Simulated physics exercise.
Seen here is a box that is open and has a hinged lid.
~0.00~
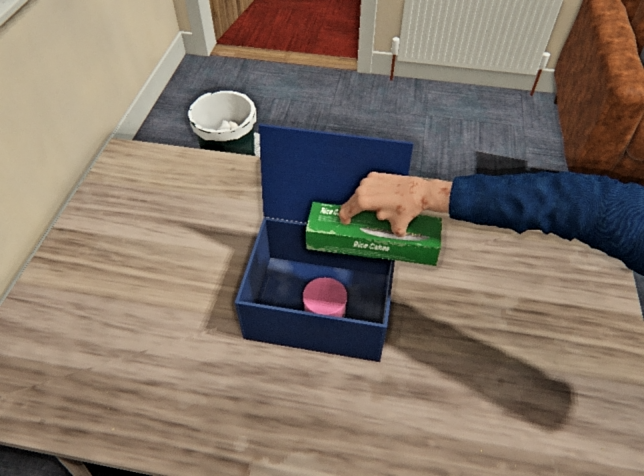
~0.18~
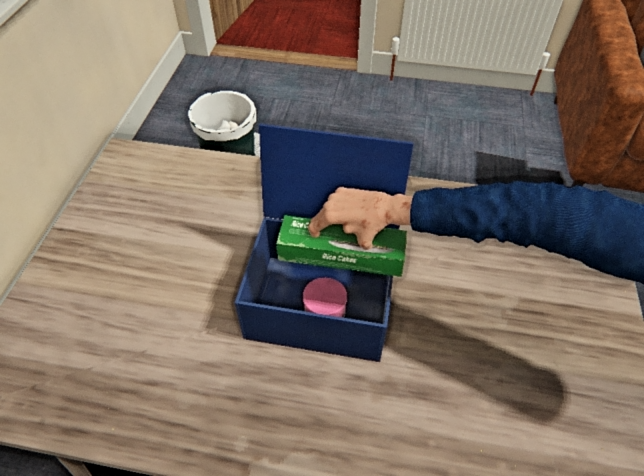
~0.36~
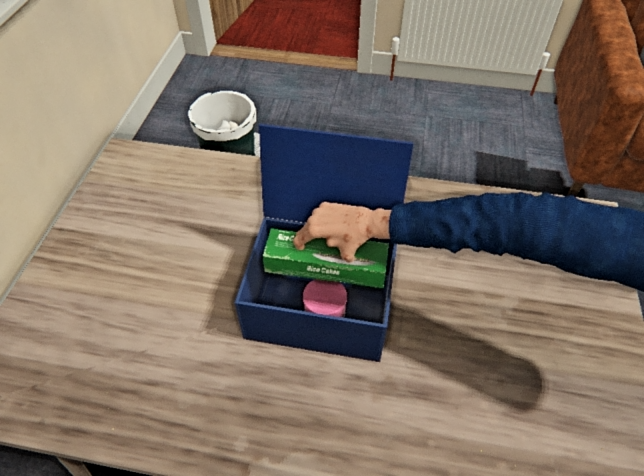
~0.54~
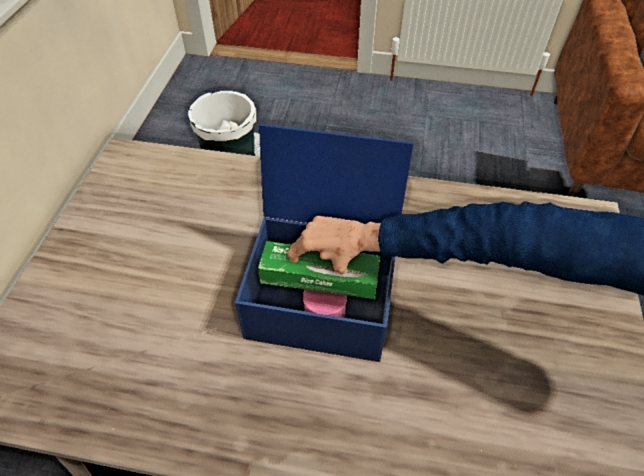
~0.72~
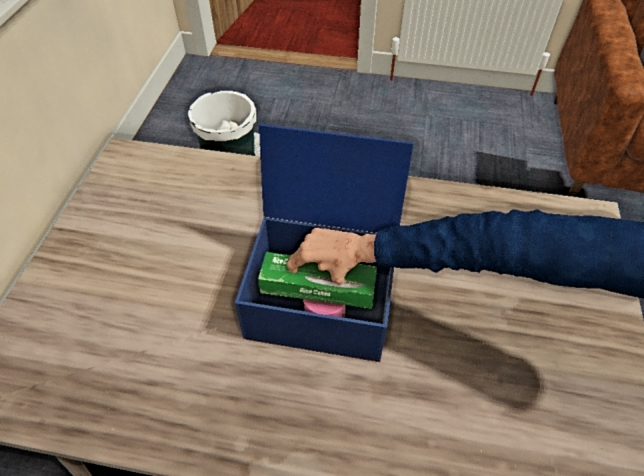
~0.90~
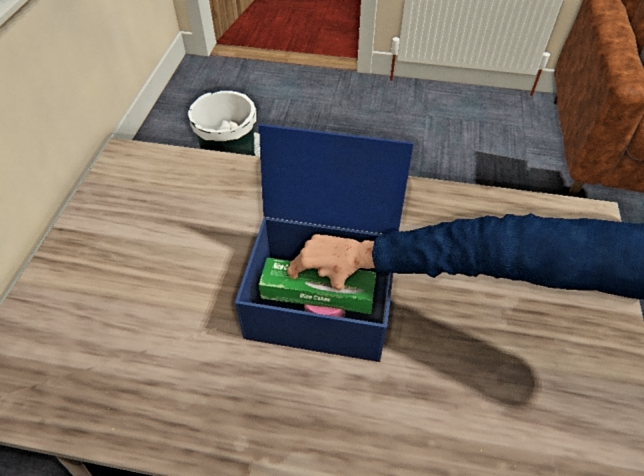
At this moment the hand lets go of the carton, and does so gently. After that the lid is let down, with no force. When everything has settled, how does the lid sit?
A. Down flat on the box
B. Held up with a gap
Down flat on the box (A).
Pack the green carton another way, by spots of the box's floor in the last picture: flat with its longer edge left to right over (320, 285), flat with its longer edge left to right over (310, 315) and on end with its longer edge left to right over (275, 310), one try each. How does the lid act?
Well, the first try leaves the lid lying shut, the second leaves it lying shut, and the third leaves it standing open.
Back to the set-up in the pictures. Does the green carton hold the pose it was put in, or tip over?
In the end, the green carton keeps its orientation.
After 2.10 s, lid starting down.
After 2.70 s, lid 47° above the rim.
After 3.10 s, lid 16° above the rim.
In the end (3.8 s), lid shut; both unmoved. At the end, from the last picture's camera, green carton near (318, 286).
